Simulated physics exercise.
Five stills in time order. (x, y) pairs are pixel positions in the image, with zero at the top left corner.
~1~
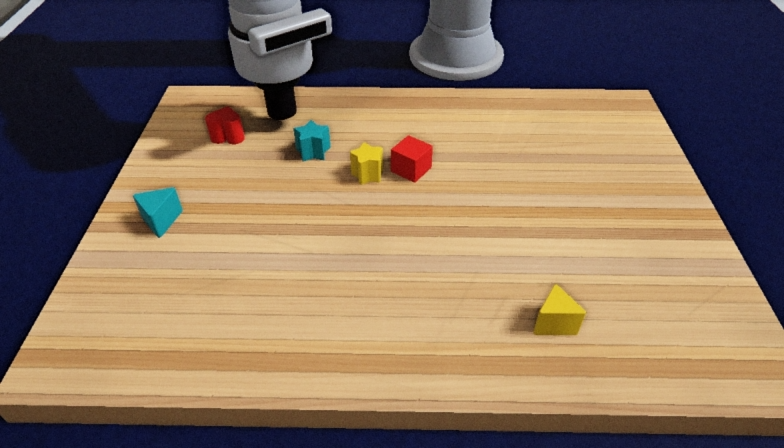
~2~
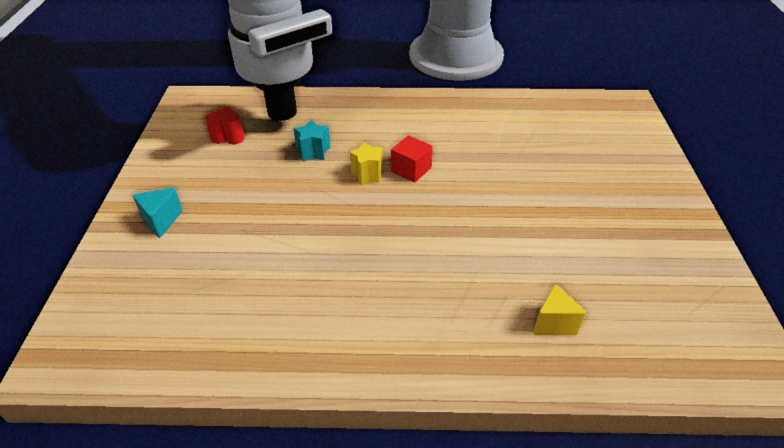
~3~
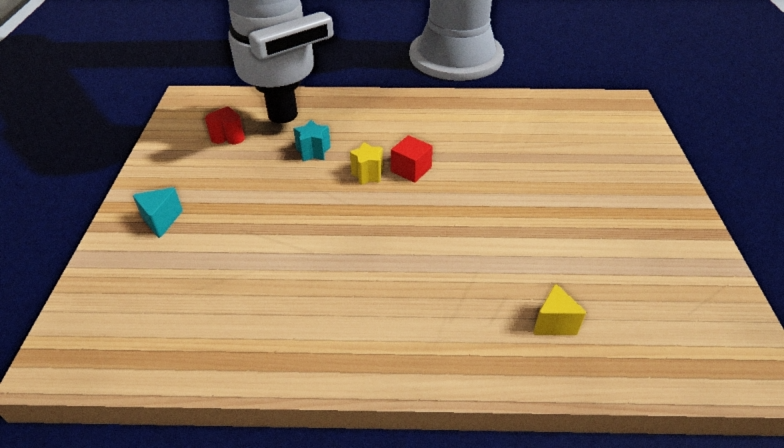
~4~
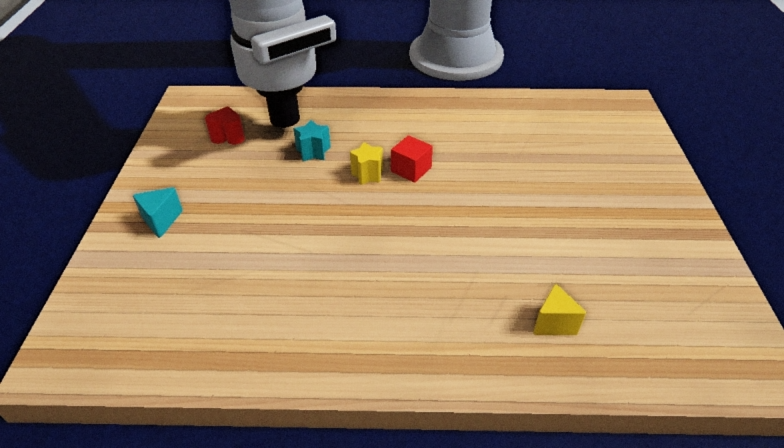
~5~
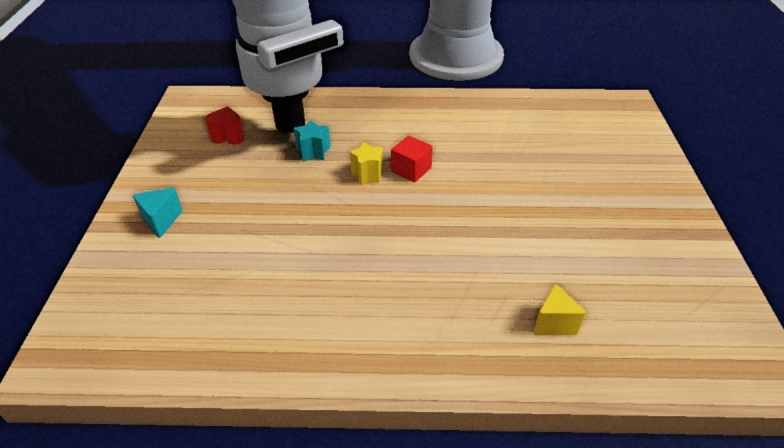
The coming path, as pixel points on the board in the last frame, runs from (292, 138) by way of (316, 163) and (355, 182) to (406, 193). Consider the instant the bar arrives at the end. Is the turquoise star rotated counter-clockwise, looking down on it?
No.
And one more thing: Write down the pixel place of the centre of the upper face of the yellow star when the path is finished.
Final place: (437, 171).
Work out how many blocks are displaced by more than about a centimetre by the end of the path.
Two blocks, no more.
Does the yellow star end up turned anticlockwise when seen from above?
Yes
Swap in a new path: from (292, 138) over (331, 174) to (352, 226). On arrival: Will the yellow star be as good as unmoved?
No, that is not what happens.
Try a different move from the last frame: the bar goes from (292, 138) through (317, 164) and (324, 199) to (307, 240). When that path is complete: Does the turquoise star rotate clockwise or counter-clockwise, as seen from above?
Counterclockwise from above.
The first path, step by step. One third of the way, bar at (315, 150); turquoise star at (337, 150), turned 15° anticlockwise.
Two thirds of the way, bar at (355, 169); turquoise star at (372, 176); yellow star at (397, 164), turned 95° anticlockwise; red square piece at (414, 147).
At the end, bar at (406, 180); red heart-shaped block still; turquoise star at (392, 189), turned 65° clockwise; yellow star at (437, 171), turned 115° anticlockwise; red square piece at (417, 146), turned 15° anticlockwise.
